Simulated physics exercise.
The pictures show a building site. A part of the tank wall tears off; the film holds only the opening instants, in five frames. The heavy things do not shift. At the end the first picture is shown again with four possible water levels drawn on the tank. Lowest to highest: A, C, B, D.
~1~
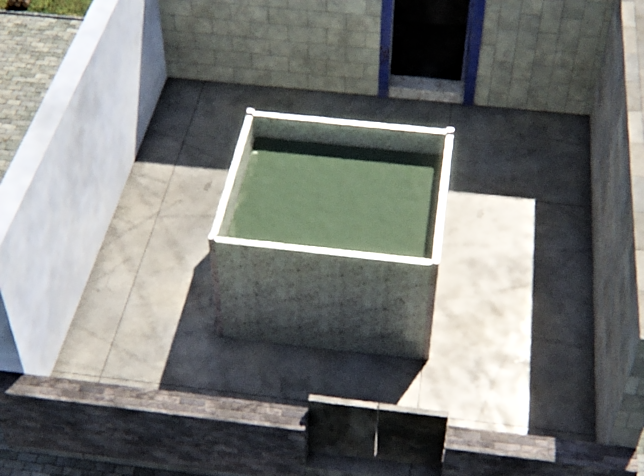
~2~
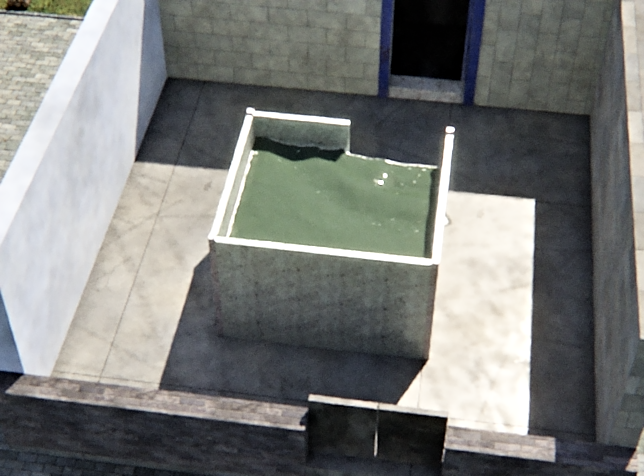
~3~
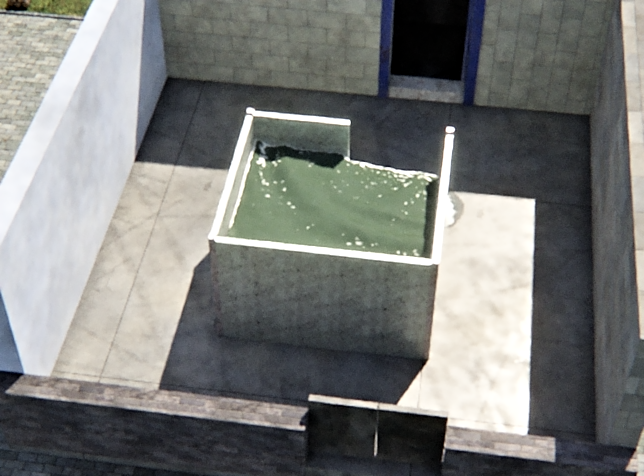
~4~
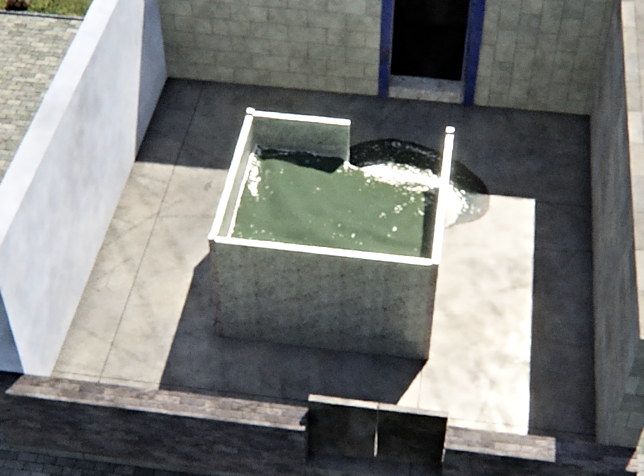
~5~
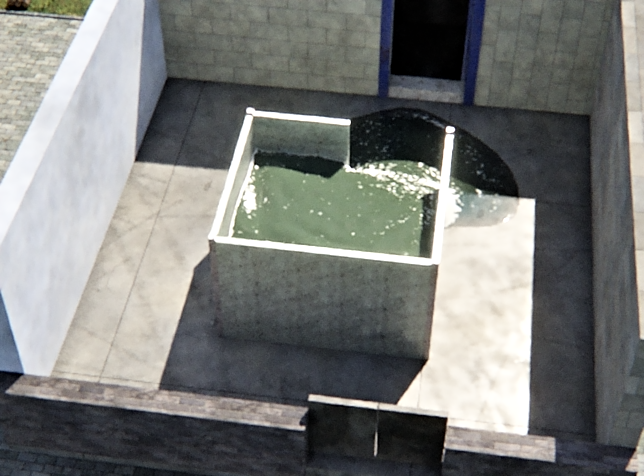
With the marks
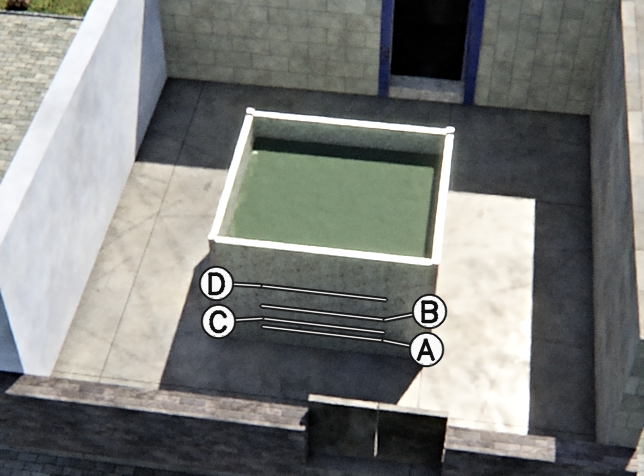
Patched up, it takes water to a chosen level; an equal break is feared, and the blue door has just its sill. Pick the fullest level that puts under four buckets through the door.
The answer is line C.
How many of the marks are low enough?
Two of the four.
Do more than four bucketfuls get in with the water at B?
Yes.
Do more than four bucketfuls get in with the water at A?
No, that is safe.
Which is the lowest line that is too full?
Line B.
On the marked copy, A at (322, 333); B at (322, 312); C at (322, 325); D at (322, 292); from the bottom up A, C, B, D.
With A, nothing gets over.
With B, about 9 bucketfuls get in.
With C, a splash gets over, under a bucket.
With D, dozens of bucketfuls pour in.
